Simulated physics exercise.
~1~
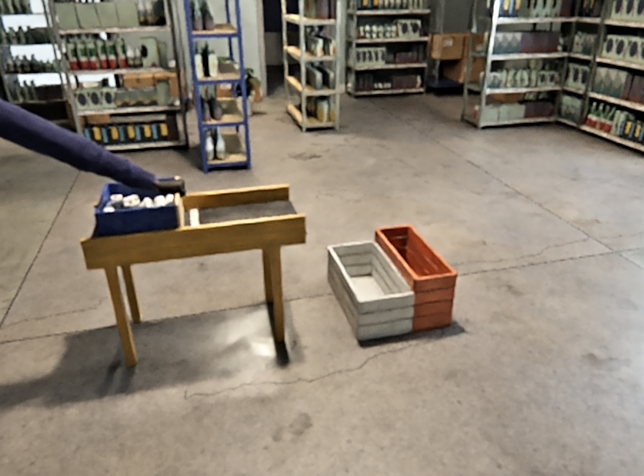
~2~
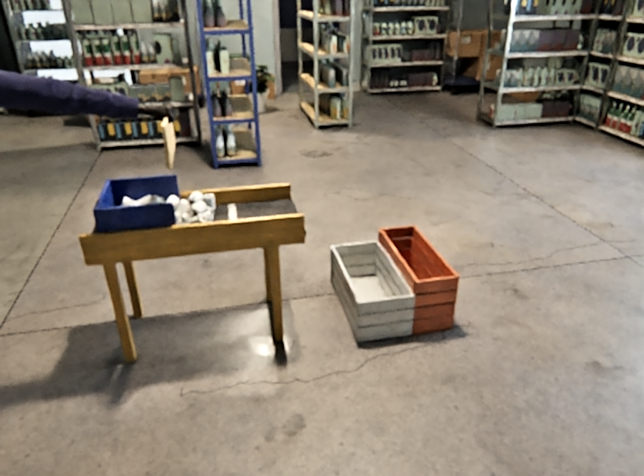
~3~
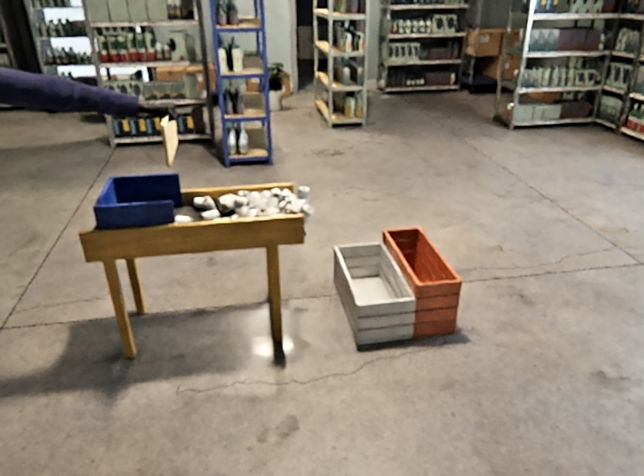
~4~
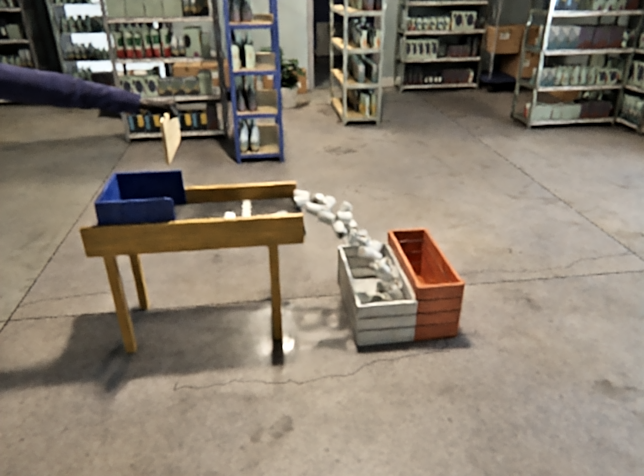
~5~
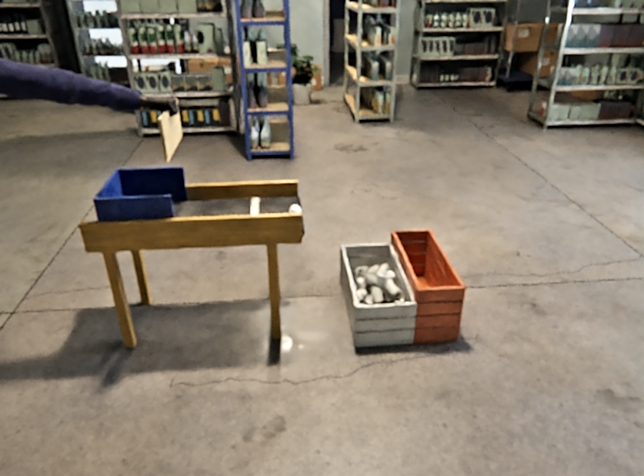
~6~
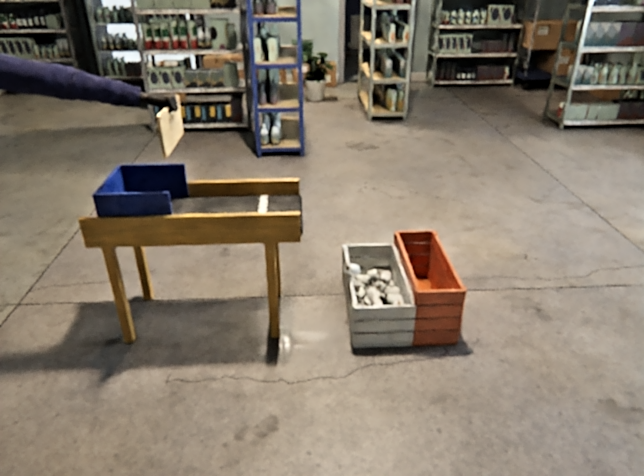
An arm lifts a gate and white rolls ride the belt into the white tub.
